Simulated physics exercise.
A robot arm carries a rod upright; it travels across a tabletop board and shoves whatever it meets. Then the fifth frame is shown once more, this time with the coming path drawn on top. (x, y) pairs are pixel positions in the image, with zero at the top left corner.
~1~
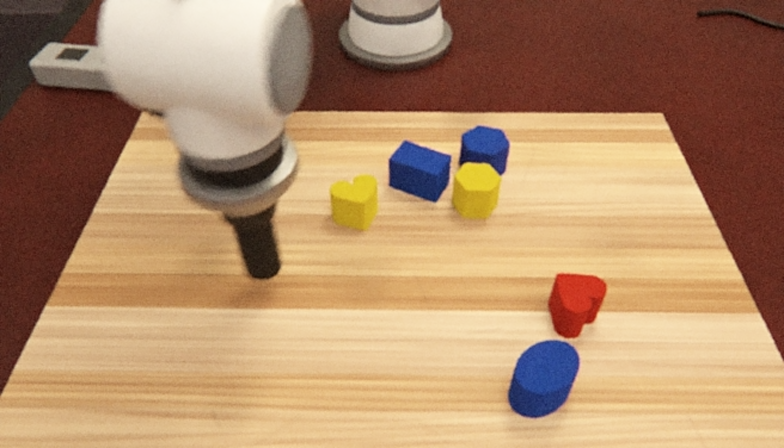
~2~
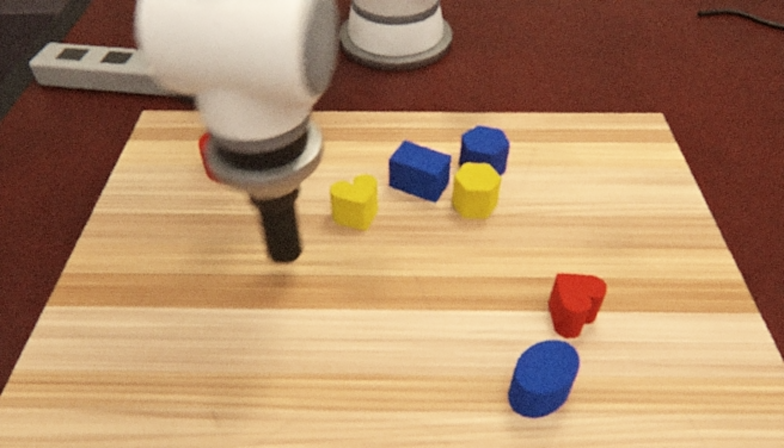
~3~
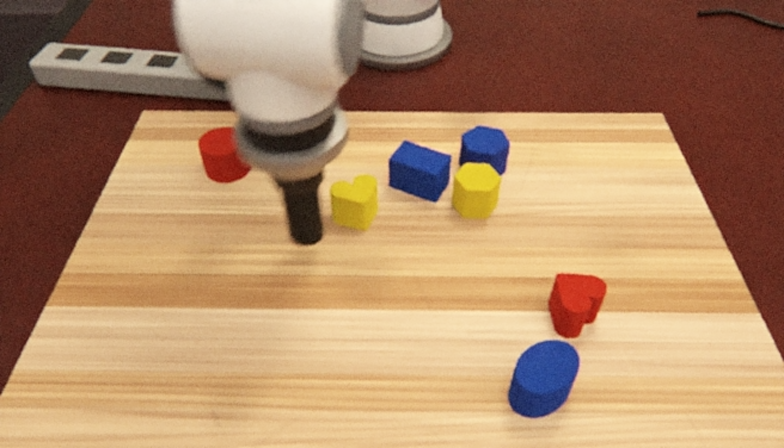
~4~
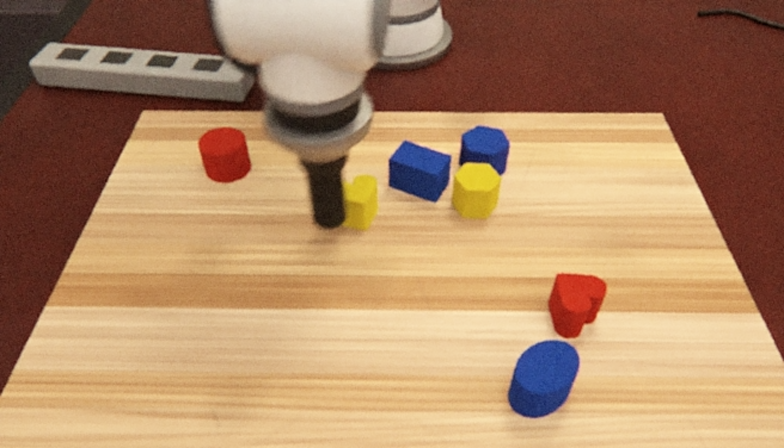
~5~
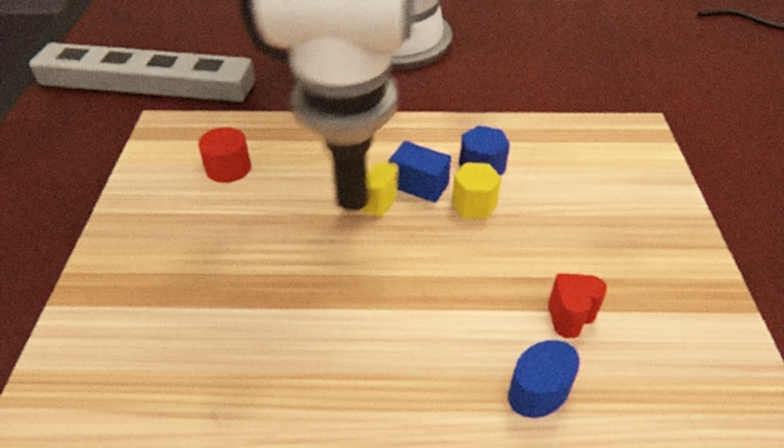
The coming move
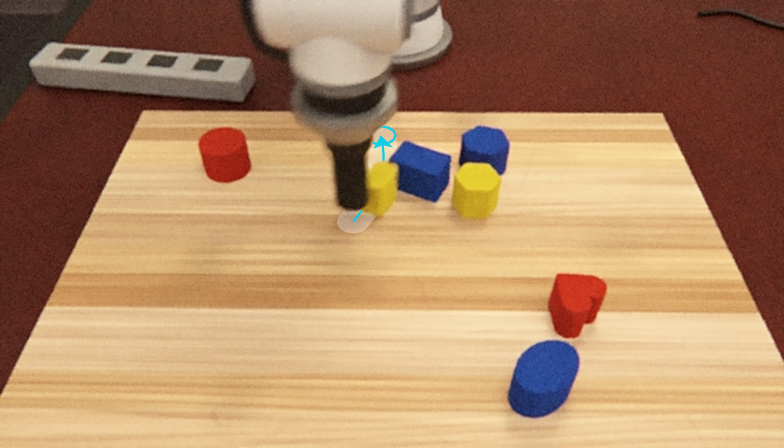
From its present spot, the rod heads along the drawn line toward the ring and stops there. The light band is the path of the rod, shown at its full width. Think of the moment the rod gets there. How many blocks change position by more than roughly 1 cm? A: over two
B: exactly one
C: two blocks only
Option C.
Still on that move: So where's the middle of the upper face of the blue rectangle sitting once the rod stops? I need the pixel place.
It sits at (441, 143).
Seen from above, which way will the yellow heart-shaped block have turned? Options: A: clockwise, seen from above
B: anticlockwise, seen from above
My pick is A.
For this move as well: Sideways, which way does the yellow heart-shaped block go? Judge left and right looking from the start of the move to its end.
The right-hand side.
The line goes from (354, 221) via (375, 191) and (383, 162), ending at (381, 135).
One third of the way, rod at (374, 170); yellow heart-shaped block at (395, 146); blue rectangle at (435, 145), turned 60° clockwise.
Two thirds of the way, rod at (383, 140); yellow heart-shaped block at (409, 122), turned 35° clockwise; blue rectangle at (441, 143), turned 80° clockwise.
At the end, rod at (381, 115); yellow heart-shaped block at (413, 114), turned 75° clockwise; blue rectangle at (441, 143), turned 80° clockwise.
